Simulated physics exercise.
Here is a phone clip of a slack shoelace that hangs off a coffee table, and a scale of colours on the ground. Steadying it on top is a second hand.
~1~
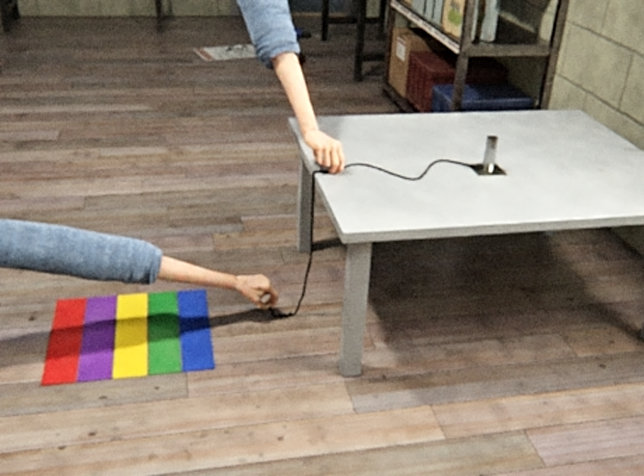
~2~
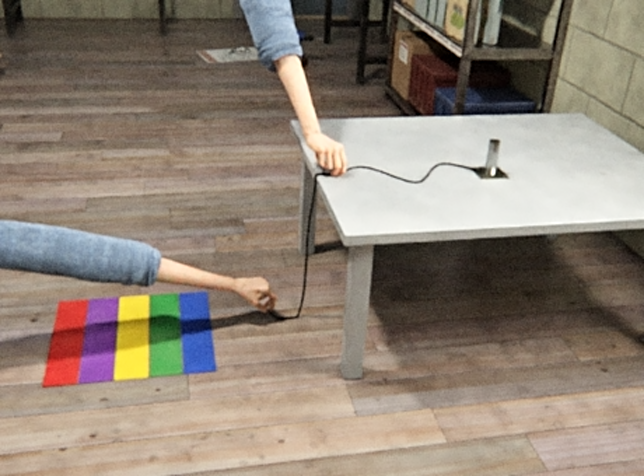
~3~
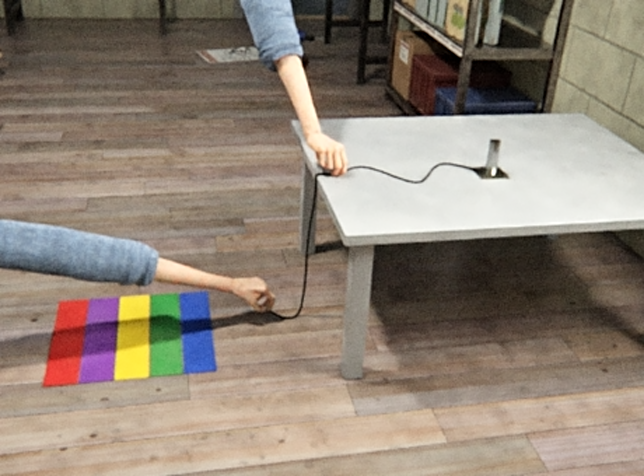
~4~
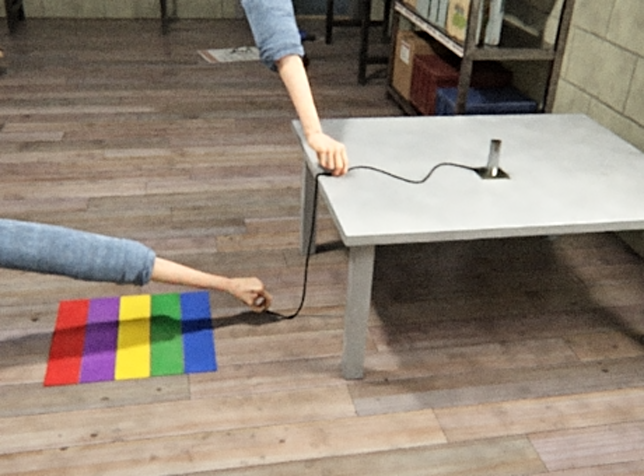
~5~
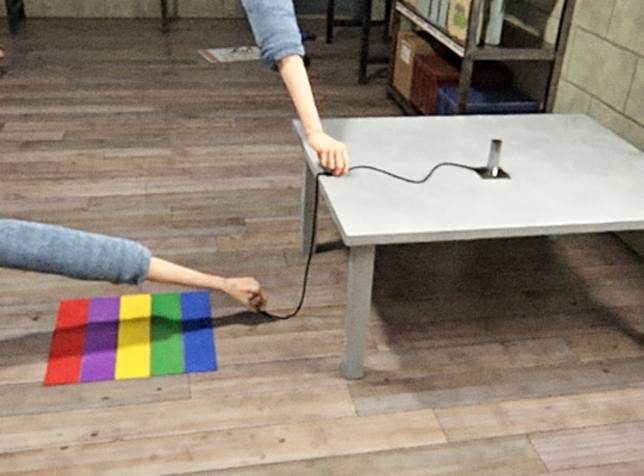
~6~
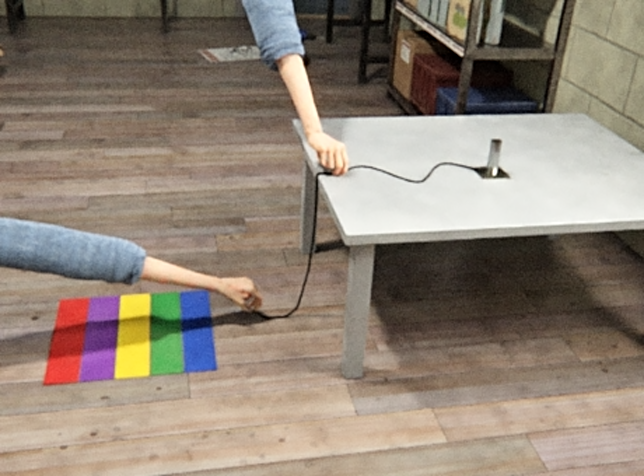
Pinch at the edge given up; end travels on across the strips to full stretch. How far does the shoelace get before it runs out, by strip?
As far as the purple strip.
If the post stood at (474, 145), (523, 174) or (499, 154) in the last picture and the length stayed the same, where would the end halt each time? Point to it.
First (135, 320), then (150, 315), then (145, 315).
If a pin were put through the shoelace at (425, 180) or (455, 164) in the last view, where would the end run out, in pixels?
Respectively (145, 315) and (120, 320).
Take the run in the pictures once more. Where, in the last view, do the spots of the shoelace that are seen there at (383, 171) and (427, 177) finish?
They finish at (343, 175) and (400, 174) respectively.
Early on, end near (175, 315); over green.
Midway, end near (131, 318); over yellow.
At the end of the slack, end near (104, 320); over purple. Over purple.
